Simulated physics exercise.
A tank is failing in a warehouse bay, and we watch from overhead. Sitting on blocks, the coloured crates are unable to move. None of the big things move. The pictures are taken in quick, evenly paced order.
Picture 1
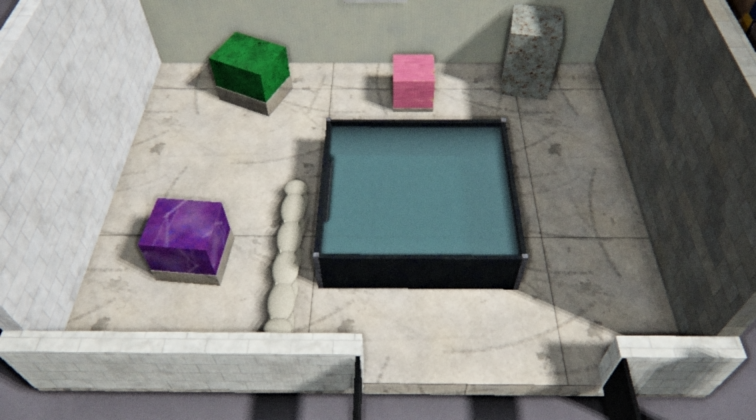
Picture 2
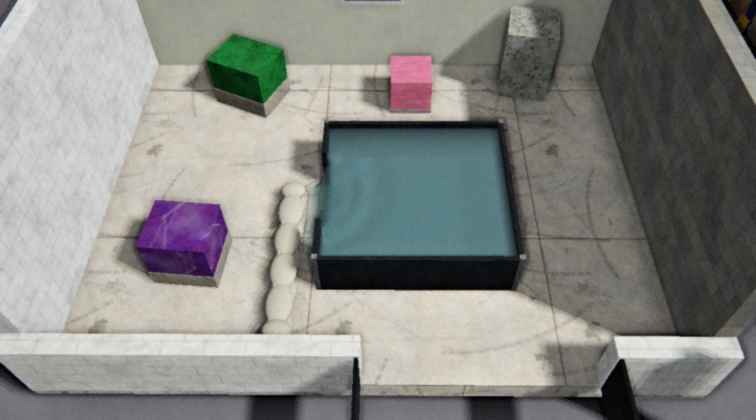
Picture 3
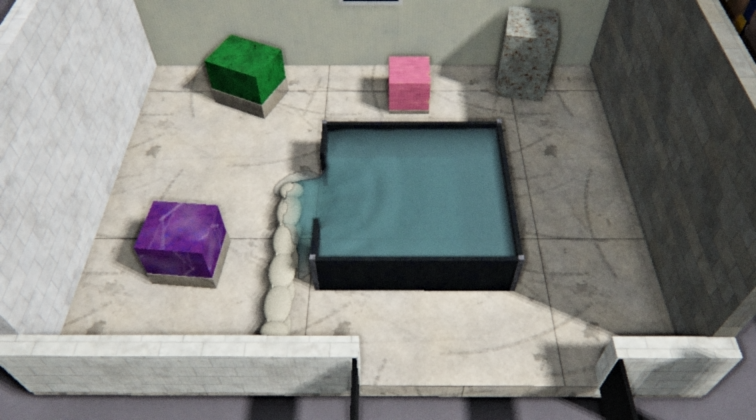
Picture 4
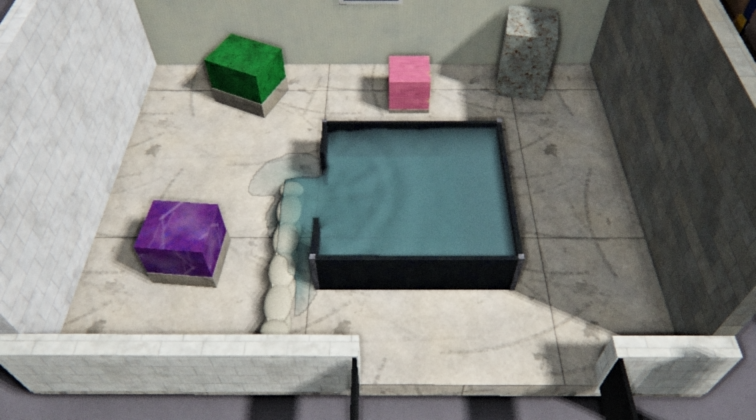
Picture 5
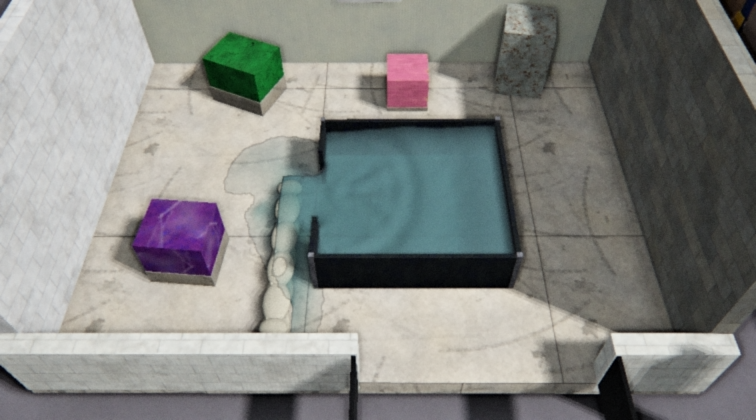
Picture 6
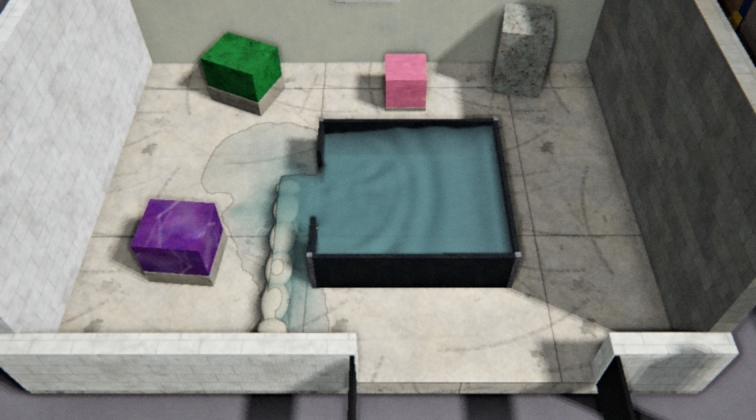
The clip shows an overhead view of a walled bay with green, pink and purple crates around a dark-rimmed water tank; water pours from a gap in its left side, meets a row of pale sacks and spreads across the floor.
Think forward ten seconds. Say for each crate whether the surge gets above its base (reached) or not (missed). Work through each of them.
My prediction: The green crate will be out of the water's reach. The pink crate will be within the water's reach. The purple crate will be out of the water's reach.
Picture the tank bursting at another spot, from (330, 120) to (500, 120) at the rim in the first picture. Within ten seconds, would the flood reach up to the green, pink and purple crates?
Green gets drenched, pink gets drenched, purple stays untouched.
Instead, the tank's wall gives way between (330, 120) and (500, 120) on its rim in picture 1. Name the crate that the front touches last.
That would be the crate marked purple, reached last.
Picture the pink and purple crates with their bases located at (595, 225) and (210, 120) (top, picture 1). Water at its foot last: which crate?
That's the one in pink.
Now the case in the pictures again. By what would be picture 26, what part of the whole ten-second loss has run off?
Around 20 percent.
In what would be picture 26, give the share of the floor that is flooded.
About 60 in a hundred.
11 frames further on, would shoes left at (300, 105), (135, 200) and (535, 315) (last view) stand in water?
Result by point, in sequence: Waterlogged, then waterlogged, then unwetted.
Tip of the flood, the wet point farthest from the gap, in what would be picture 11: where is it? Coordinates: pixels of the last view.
Point: (198, 94) in the last picture's pixels.
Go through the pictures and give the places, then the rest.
The first frame shows still water in the tank at (417, 187).
In the second frame, the front is at (315, 185), out from the gap at (326, 208).
In the third frame, water pours out at (324, 209) and has run to (301, 273).
In the fourth frame, the front is at (297, 309), out from the gap at (324, 207).
In the fifth frame, the front is at a hidden place, out from the gap at (323, 205).
In the sixth frame, water pours out at (321, 204) and has run to a hidden place.
A moment on, water covers 30 % of the floor; the green crate water round its plinth, the pink crate not reached, the purple crate water round its plinth.
Next, water covers 45 % of the floor; the green crate water round its plinth, the pink crate not reached, the purple crate water round its plinth.
Then, water covers 60 % of the floor; the green crate water round its plinth, the pink crate water round its plinth, the purple crate water round its plinth.
Later, water covers 70 % of the floor; the green crate water round its plinth, the pink crate water round its plinth, the purple crate water round its plinth.
In the end, water covers 95 % of the floor; the green crate stayed above the water, the pink crate was topped, the purple crate stayed above the water.
